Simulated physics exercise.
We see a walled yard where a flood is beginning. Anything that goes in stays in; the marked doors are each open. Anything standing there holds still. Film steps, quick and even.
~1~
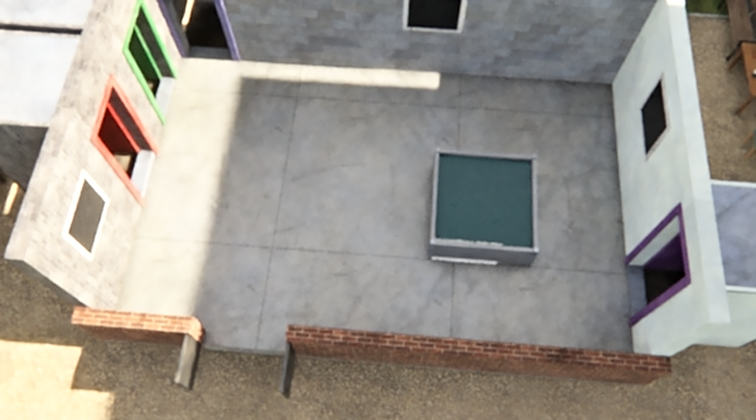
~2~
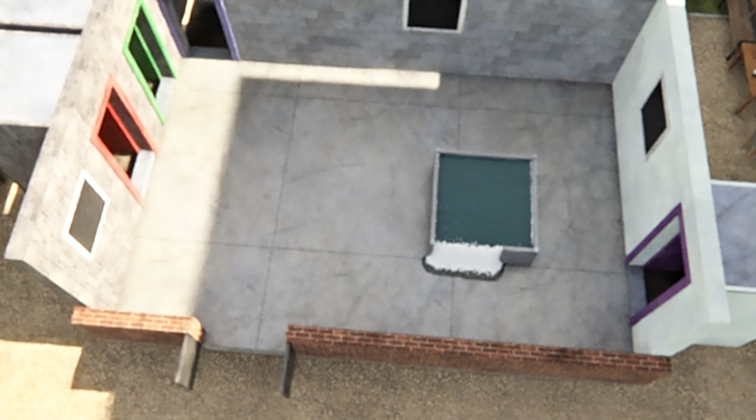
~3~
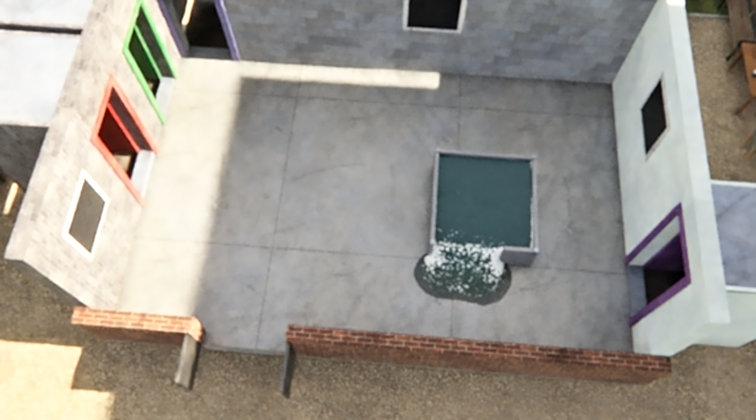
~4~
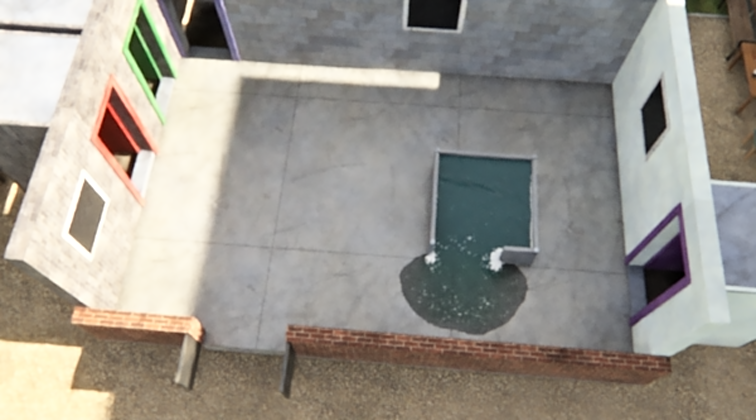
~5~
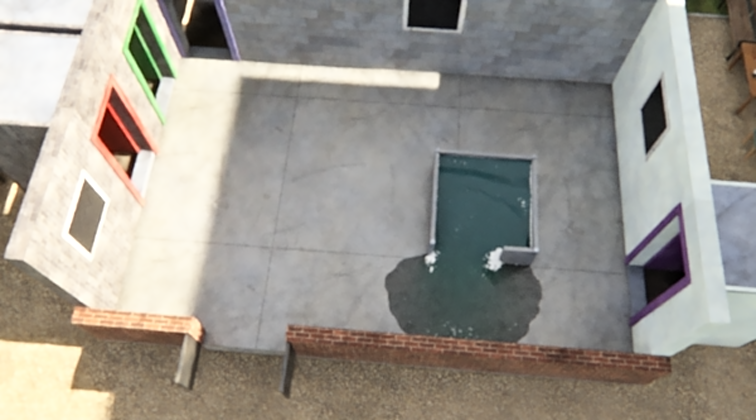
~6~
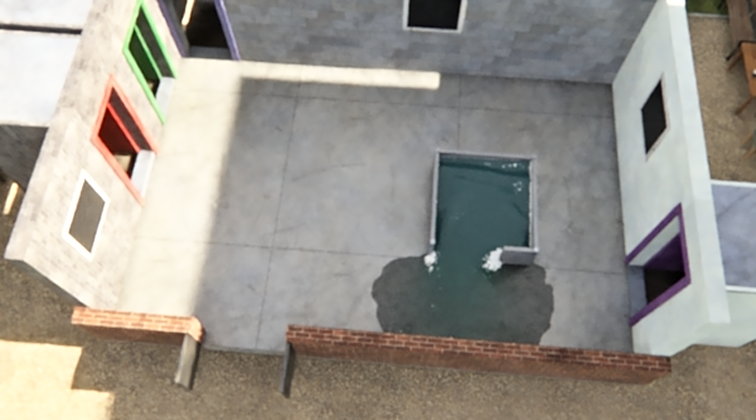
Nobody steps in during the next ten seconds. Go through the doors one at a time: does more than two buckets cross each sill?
Blue door: Over two buckets, red door: Two buckets at most, green door: Two buckets at most, purple door: Over two buckets.
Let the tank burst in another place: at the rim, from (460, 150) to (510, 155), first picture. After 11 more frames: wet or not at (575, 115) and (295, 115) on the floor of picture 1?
In the order asked, I get drenched for the first and still bare for the second.
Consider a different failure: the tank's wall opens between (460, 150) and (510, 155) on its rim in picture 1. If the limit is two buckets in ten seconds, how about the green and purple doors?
Green exceeds the limit, purple stays within the limit.
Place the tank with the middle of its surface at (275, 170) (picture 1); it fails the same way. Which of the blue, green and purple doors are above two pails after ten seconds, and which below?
Result: Blue door goes beyond it; green door comes in lower; purple door comes in lower.
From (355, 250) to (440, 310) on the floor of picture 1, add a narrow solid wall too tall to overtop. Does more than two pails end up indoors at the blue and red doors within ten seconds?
In turn: The blue door stays shy of it; the red door stays shy of it.
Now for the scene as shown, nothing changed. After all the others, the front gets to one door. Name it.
I'd go with the blue-painted one.
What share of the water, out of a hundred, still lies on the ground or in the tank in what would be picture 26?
My figure: Some 98 per cent.
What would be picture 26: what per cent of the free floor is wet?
Estimated share: Around 40 %.
A moment on, water covers 10 % of the floor; the blue door not reached, the red door not reached, the green door not reached, the purple door not reached.
Next, water covers 20 % of the floor; the blue door not reached, the red door not reached, the green door not reached, the purple door wet at the sill, nothing in.
Then, water covers 40 % of the floor; the blue door not reached, the red door not reached, the green door not reached, the purple door under two buckets in.
Later, water covers 60 % of the floor; the blue door wet at the sill, nothing in, the red door wet at the sill, nothing in, the green door wet at the sill, nothing in, the purple door over two buckets in.
In the end, water covers 75 % of the floor; the blue door over two buckets in, the red door wet at the sill, nothing in, the green door wet at the sill, nothing in, the purple door over two buckets in.
